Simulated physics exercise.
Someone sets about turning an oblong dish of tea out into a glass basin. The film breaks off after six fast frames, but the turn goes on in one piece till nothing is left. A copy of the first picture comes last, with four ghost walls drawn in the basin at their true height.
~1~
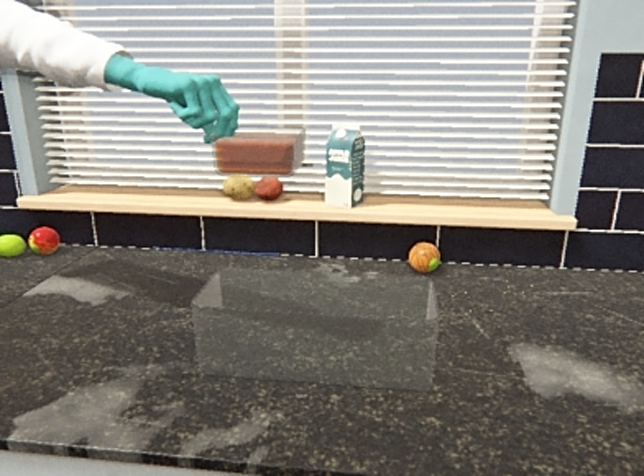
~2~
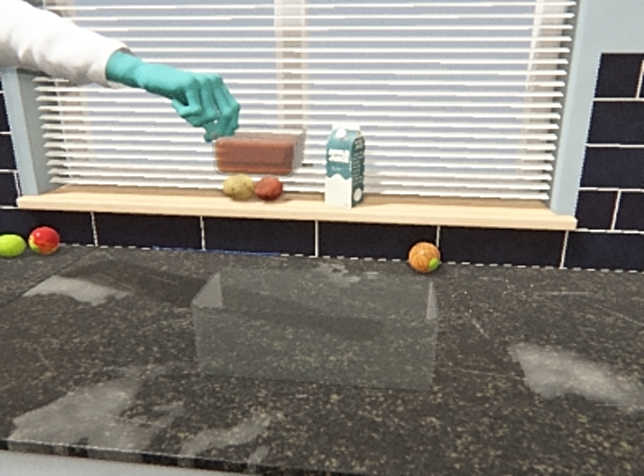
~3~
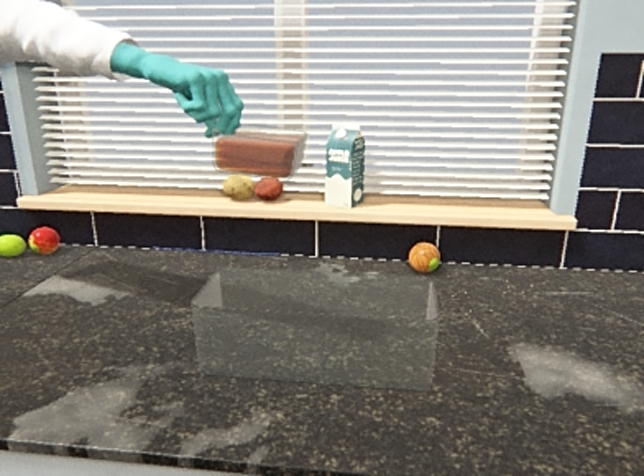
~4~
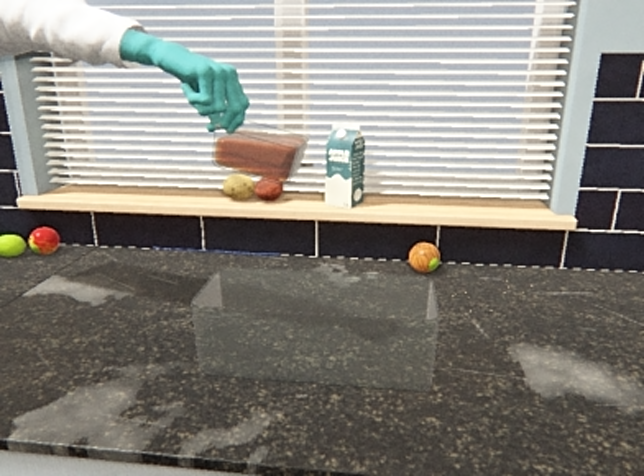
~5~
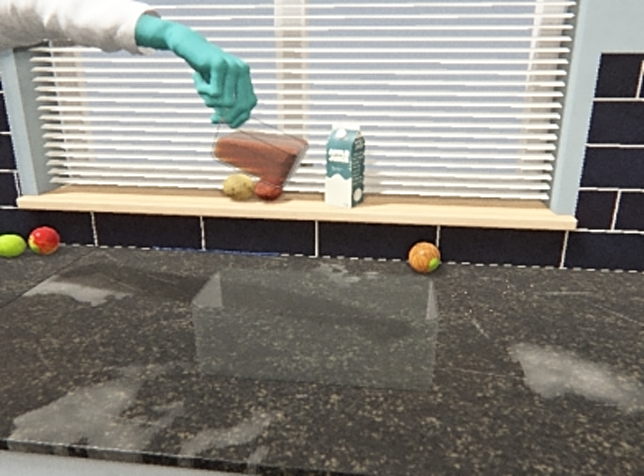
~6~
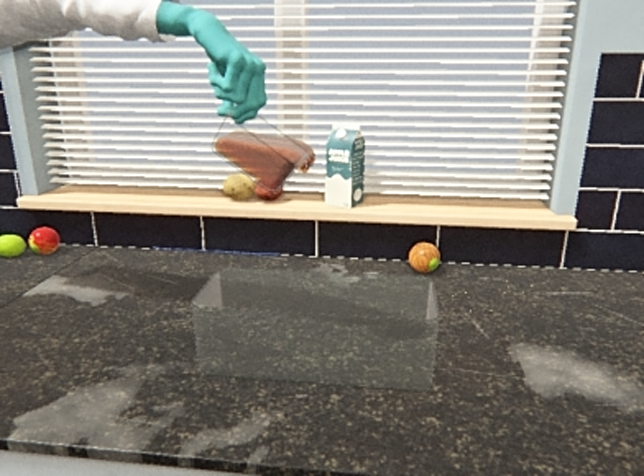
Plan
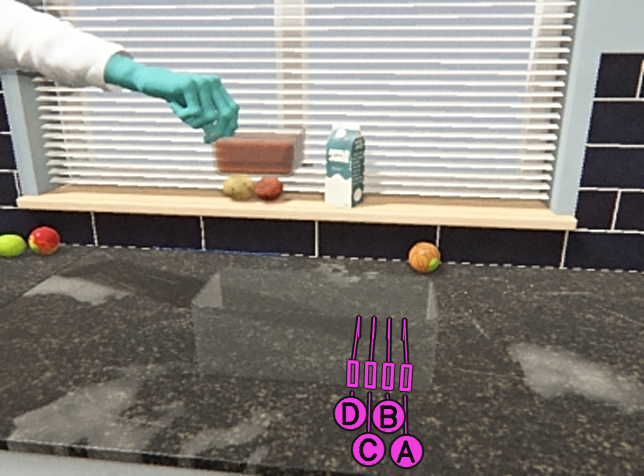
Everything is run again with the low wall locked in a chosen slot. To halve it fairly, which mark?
D.
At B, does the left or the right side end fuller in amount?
The left side.
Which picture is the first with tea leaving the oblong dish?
Picture 5.
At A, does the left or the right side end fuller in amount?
The left side.
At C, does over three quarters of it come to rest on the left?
Yes.
On the marked copy, A at (405, 395); B at (387, 394); C at (369, 392); D at (352, 391).
For place A, about 87 % ends left of the wall and 10 % right of it; 3 % is lost outside.
For place B, about 85 % ends left of the wall and 11 % right of it; 4 % is lost outside.
For place C, about 86 % ends left of the wall and 8 % right of it; 6 % is lost outside.
For place D, about 51 % ends left of the wall and 46 % right of it; 3 % is lost outside.
